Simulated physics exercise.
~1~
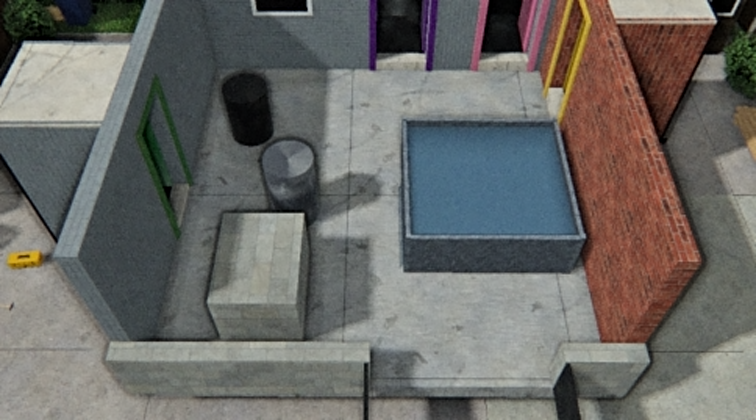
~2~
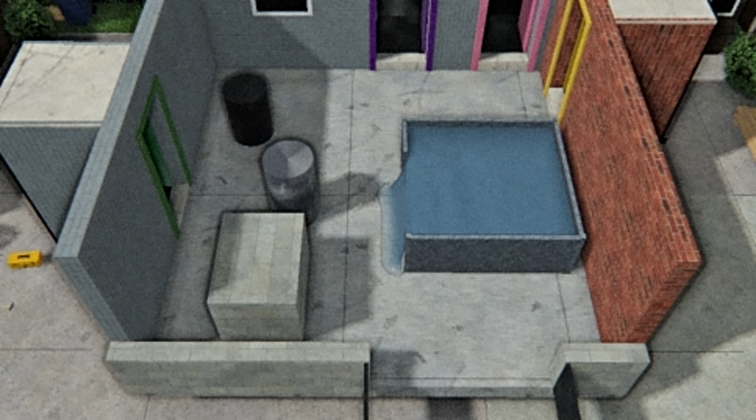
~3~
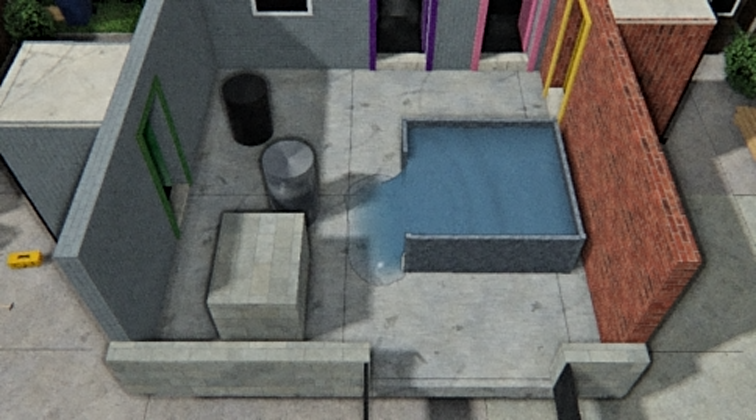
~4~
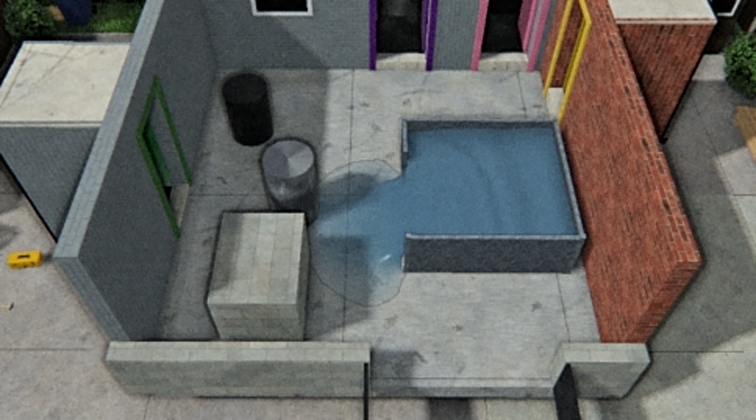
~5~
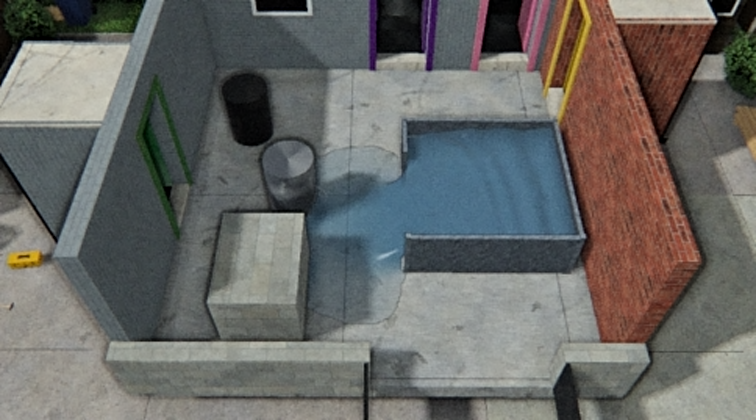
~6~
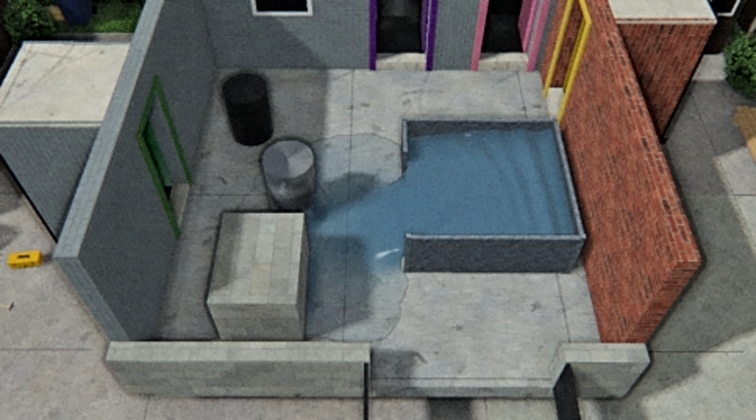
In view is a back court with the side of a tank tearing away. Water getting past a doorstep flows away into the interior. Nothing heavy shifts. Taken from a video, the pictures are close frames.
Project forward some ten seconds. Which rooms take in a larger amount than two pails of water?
In the end, the yellow door takes in no more; the pink door takes in no more; the green door takes in more; the purple door takes in no more.
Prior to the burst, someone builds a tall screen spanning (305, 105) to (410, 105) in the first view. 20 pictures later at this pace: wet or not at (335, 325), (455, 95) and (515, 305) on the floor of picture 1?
Log, spots one to three: Swamped; spared; swamped.
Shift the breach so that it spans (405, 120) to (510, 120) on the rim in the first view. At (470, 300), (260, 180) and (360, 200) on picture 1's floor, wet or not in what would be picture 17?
The first spot is spared, the second spared and the third spared.
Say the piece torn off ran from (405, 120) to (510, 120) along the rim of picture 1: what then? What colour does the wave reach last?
It's the green-painted one.
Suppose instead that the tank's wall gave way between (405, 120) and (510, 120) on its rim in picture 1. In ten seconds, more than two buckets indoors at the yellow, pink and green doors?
Yellow: Under the line; pink: Over the line; green: Under the line.
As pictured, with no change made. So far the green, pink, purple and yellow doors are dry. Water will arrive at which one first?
That would be the green one.
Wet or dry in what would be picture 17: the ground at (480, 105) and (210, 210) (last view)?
Result, in the order given: Not wetted / wetted.
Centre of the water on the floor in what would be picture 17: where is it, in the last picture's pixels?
That comes out near (388, 219).
A moment on, water covers 30 % of the floor; the yellow door not reached, the pink door not reached, the green door under two buckets in, the purple door not reached.
Next, water covers 55 % of the floor; the yellow door not reached, the pink door not reached, the green door over two buckets in, the purple door not reached.
Then, water covers 75 % of the floor; the yellow door not reached, the pink door not reached, the green door far over two buckets in, the purple door wet at the sill, nothing in.
Later, water covers 95 % of the floor; the yellow door wet at the sill, nothing in, the pink door wet at the sill, nothing in, the green door far over two buckets in, the purple door wet at the sill, nothing in.
In the end, water covers 95 % of the floor; the yellow door wet at the sill, nothing in, the pink door wet at the sill, nothing in, the green door far over two buckets in, the purple door wet at the sill, nothing in.
